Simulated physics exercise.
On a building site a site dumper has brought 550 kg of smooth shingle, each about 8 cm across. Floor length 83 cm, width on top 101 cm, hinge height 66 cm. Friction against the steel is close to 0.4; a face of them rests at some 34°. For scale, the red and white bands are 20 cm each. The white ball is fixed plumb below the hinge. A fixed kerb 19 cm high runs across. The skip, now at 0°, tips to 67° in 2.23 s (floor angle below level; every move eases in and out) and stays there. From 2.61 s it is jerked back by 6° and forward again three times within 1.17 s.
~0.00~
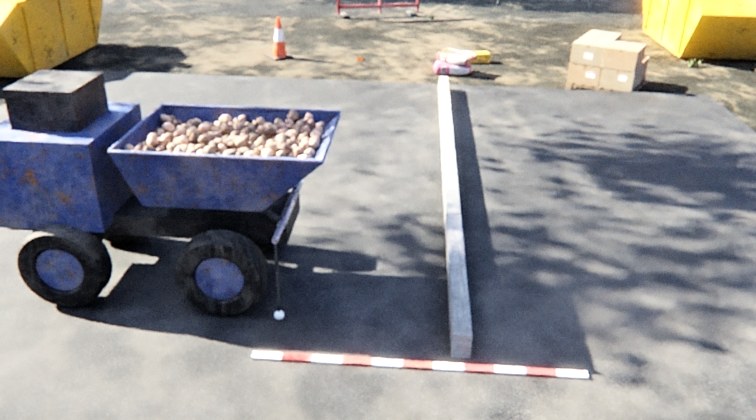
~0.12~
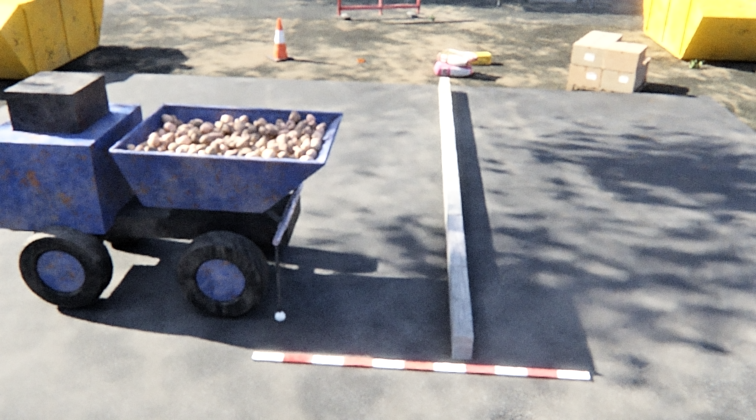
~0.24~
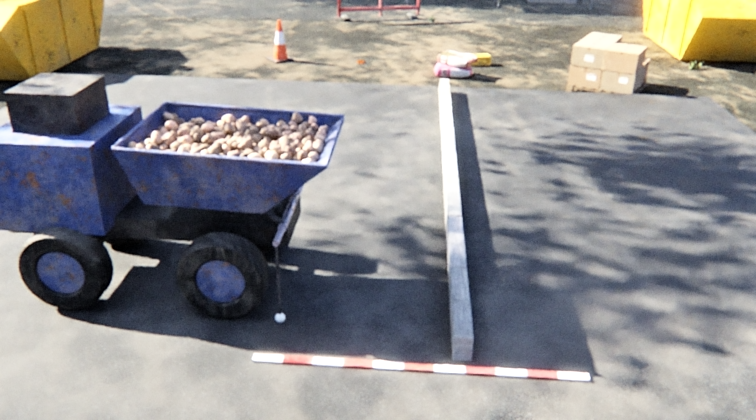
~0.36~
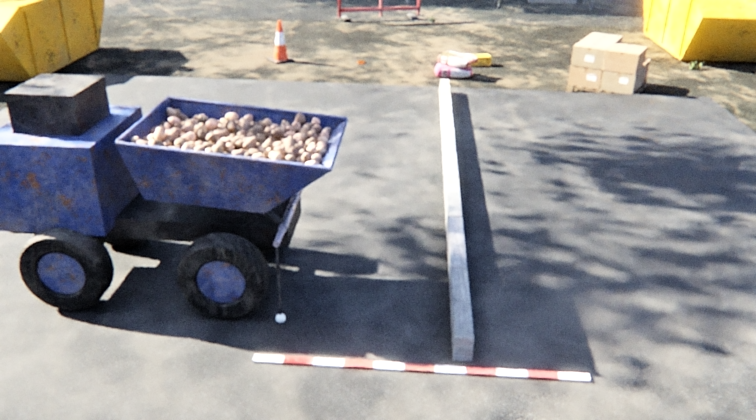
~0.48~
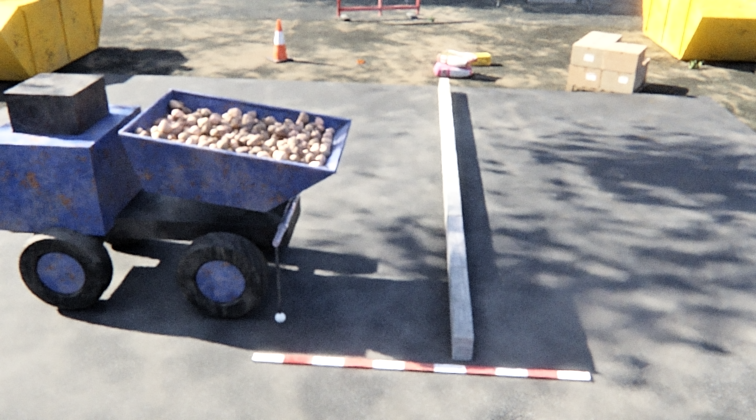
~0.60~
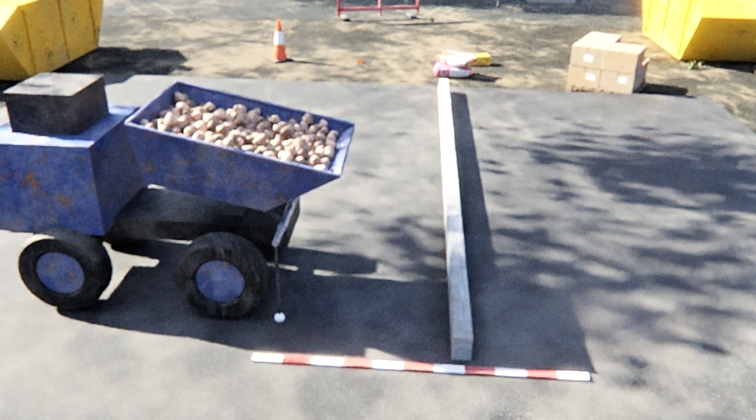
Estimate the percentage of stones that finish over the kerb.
Some 20 per cent of it.
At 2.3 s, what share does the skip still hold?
About 30 per cent.
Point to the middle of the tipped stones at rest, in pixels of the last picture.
Around (425, 280).
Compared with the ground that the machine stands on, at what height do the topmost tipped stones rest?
Some 38 cm above that level.
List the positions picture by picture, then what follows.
Lip at (323, 162), floor tilted 0°, highest stones at (265, 127), in the first frame.
Lip at (325, 164), floor tilted 1°, highest stones at (250, 127); the stones move at 0.1 m/s on average, in the second frame.
The skip is at 2°, its lip at (327, 166); the top of the load is at (227, 130); the stones move at 0.2 m/s on average, in the third frame.
The skip is at 5°, its lip at (331, 169); the top of the load is at (196, 125); the stones move at 0.3 m/s on average, in the fourth frame.
The skip is at 8°, its lip at (335, 172); the top of the load is at (179, 117); the stones move at 0.3 m/s on average, in the fifth frame.
Lip at (340, 176), floor tilted 12°, highest stones at (183, 108); the stones move at 0.4 m/s on average, in the sixth frame.
After 1.7 s the floor is at 56°; 95 % in the skip, 5 % on this side of the kerb; the foremost stones are at (402, 224).
After 2.3 s the floor is at 67°; 31 % in the skip, 65 % on this side of the kerb, 4 % over the kerb; the foremost stones are at (514, 293).
After 4.2 s the floor is at 67°; 0 % in the skip, 82 % on this side of the kerb, 18 % over the kerb; the foremost stones are at (609, 296).
After 6.8 s the floor is at 67°; 0 % in the skip, 82 % on this side of the kerb, 18 % over the kerb; the foremost stones are at (609, 296).
